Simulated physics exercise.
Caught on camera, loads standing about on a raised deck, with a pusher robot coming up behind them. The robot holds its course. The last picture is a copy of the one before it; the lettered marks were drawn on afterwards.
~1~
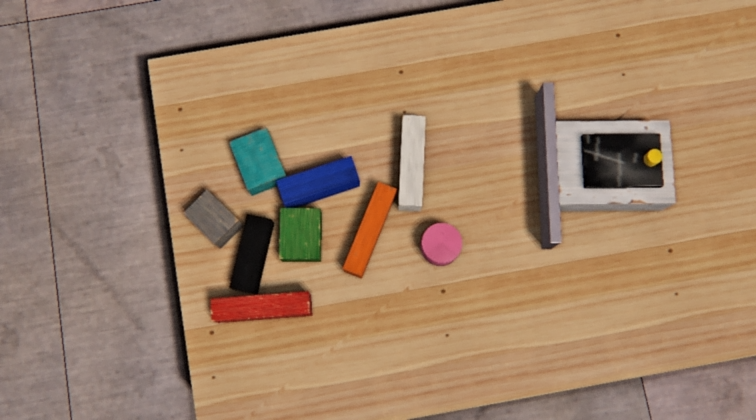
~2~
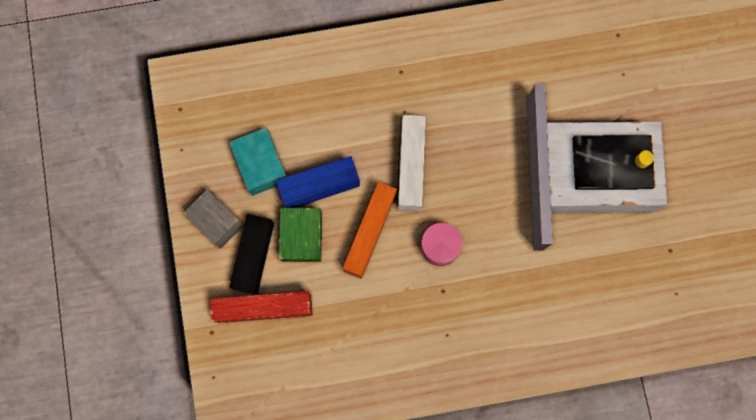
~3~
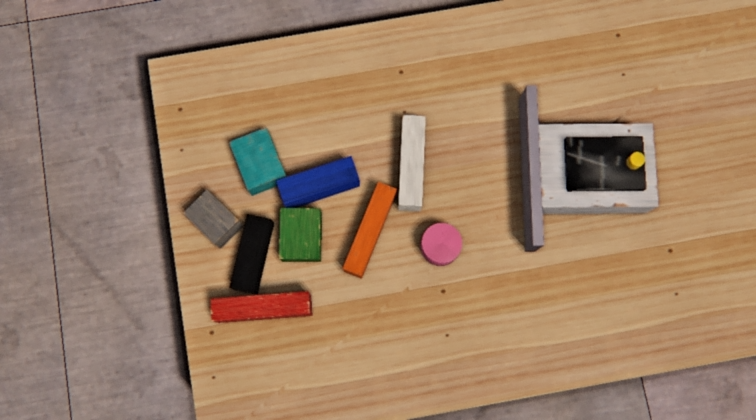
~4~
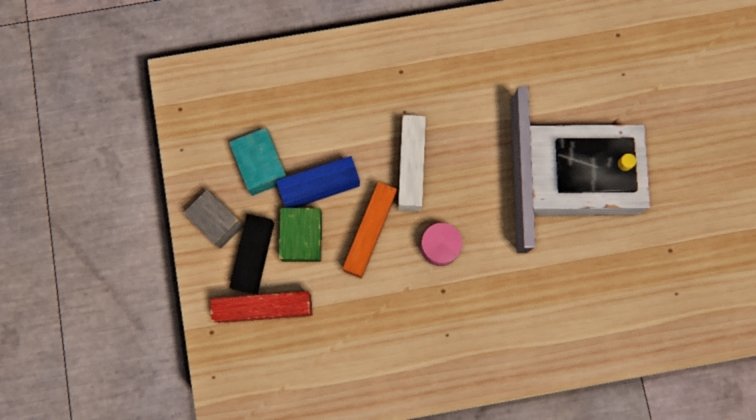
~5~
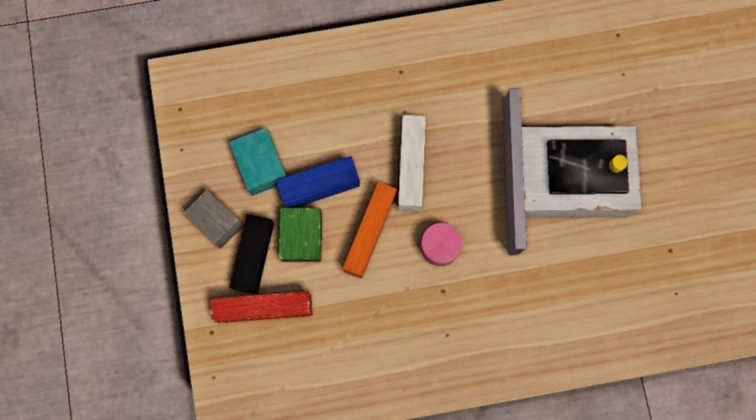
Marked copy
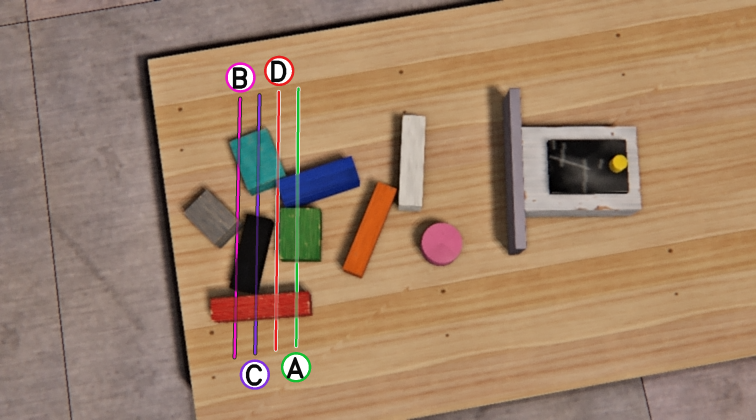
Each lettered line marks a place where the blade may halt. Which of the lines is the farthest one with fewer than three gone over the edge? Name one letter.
Line C.
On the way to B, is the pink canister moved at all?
Yes.
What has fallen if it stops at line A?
It is the grey crate.
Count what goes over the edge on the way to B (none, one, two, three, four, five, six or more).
Three.
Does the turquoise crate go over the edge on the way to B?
No.
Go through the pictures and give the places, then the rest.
The first picture shows orange bar (370, 231); grey crate (214, 220); green crate (301, 236).
The second picture shows robot (608, 162); blue stick (319, 184).
The third picture shows robot (599, 164); turquoise crate (259, 162).
The fourth picture shows robot (590, 165); red bar (263, 307).
The fifth picture shows robot (582, 167); orange bar (370, 231); grey crate (214, 220); green crate (301, 236).
On the copy, A at (297, 214); B at (237, 224); C at (257, 221); D at (277, 217).
On C. First, robot (489, 183); white bar (405, 165); pink canister (398, 247).
Then, robot (394, 200); grey crate (182, 216); black stick (212, 257).
Finally, robot (321, 212); grey crate over the edge; black stick over the edge; two fallen.
By contrast, A is within the limit but short; B drops three; D is within the limit but short.
